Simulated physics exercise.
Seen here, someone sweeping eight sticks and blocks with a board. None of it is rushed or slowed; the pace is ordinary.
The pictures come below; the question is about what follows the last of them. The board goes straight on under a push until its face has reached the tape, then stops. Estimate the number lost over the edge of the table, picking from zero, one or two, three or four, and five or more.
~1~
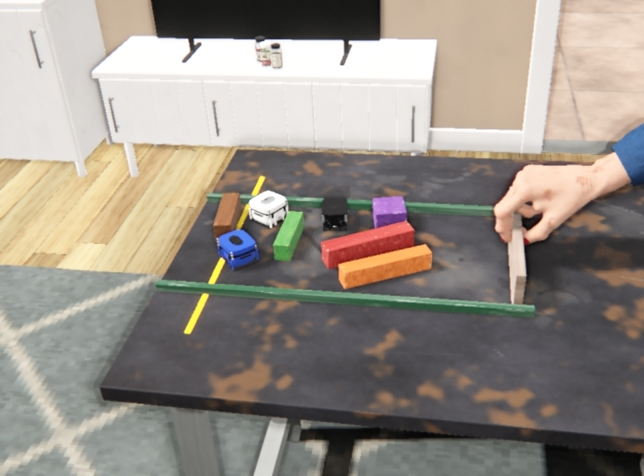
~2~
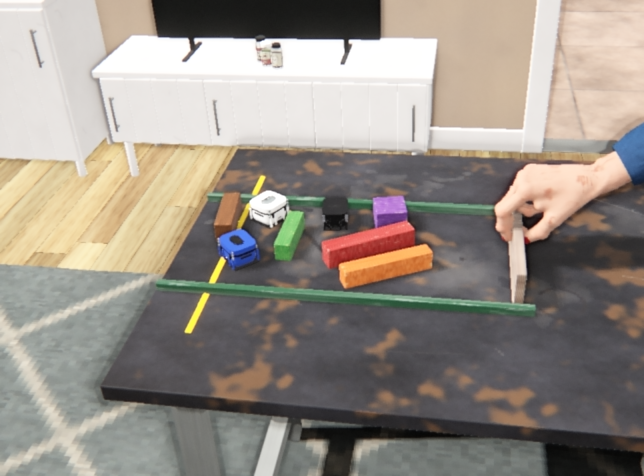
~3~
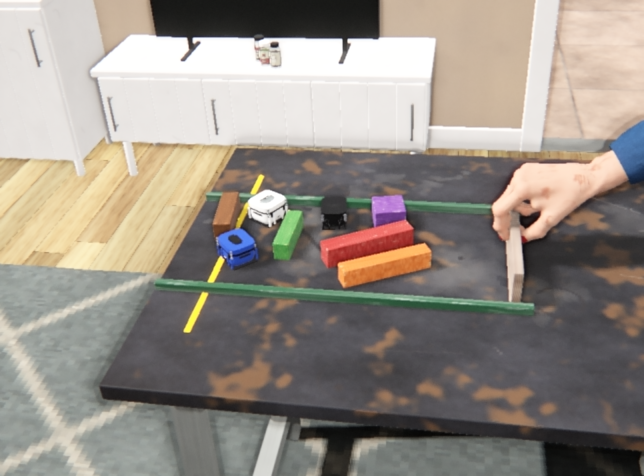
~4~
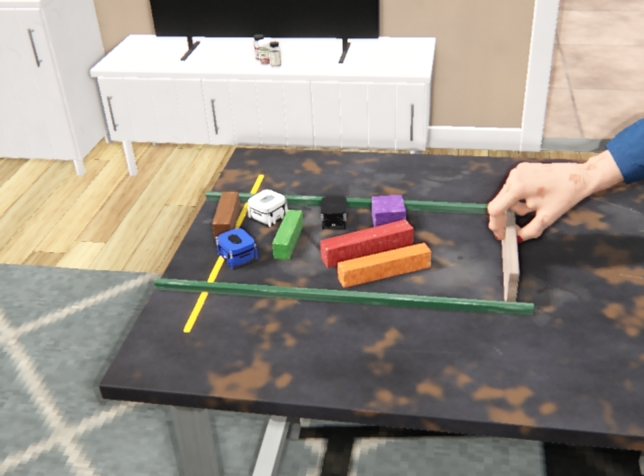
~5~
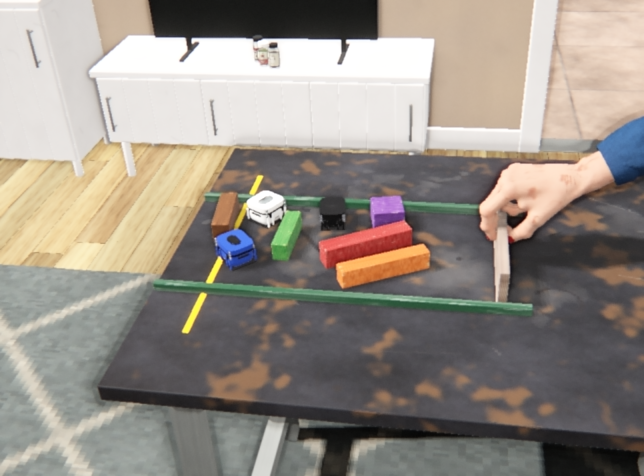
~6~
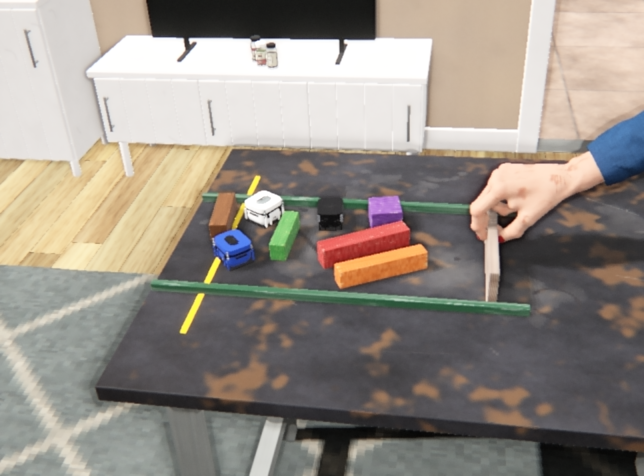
I predict the tally of drops will be above two but under five.
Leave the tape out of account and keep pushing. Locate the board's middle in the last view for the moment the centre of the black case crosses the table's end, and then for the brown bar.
Near (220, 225) in the first case, near (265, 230) in the other.
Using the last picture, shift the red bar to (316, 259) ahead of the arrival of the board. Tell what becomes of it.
It survives.
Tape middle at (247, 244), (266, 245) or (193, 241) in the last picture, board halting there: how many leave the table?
Down on the floor: 2, 0 and 6.
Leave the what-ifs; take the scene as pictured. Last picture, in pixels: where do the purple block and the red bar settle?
Near (225, 205) and (200, 239).
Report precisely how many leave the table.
That totals 4.
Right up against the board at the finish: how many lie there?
At rest, 2 are in contact.
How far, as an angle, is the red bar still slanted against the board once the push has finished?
The angle is about 0 degrees.
A little later, none off yet; brown bar at rest near (224, 216); blue case at rest near (234, 250); white case at rest near (264, 209).
Next, none off yet; brown bar moving near (217, 216); blue case shifted a little near (216, 251); white case shifted about its own width near (242, 205).
When it is over, the number that fall off is three or four; down, green bar, white case, blue case and brown bar.
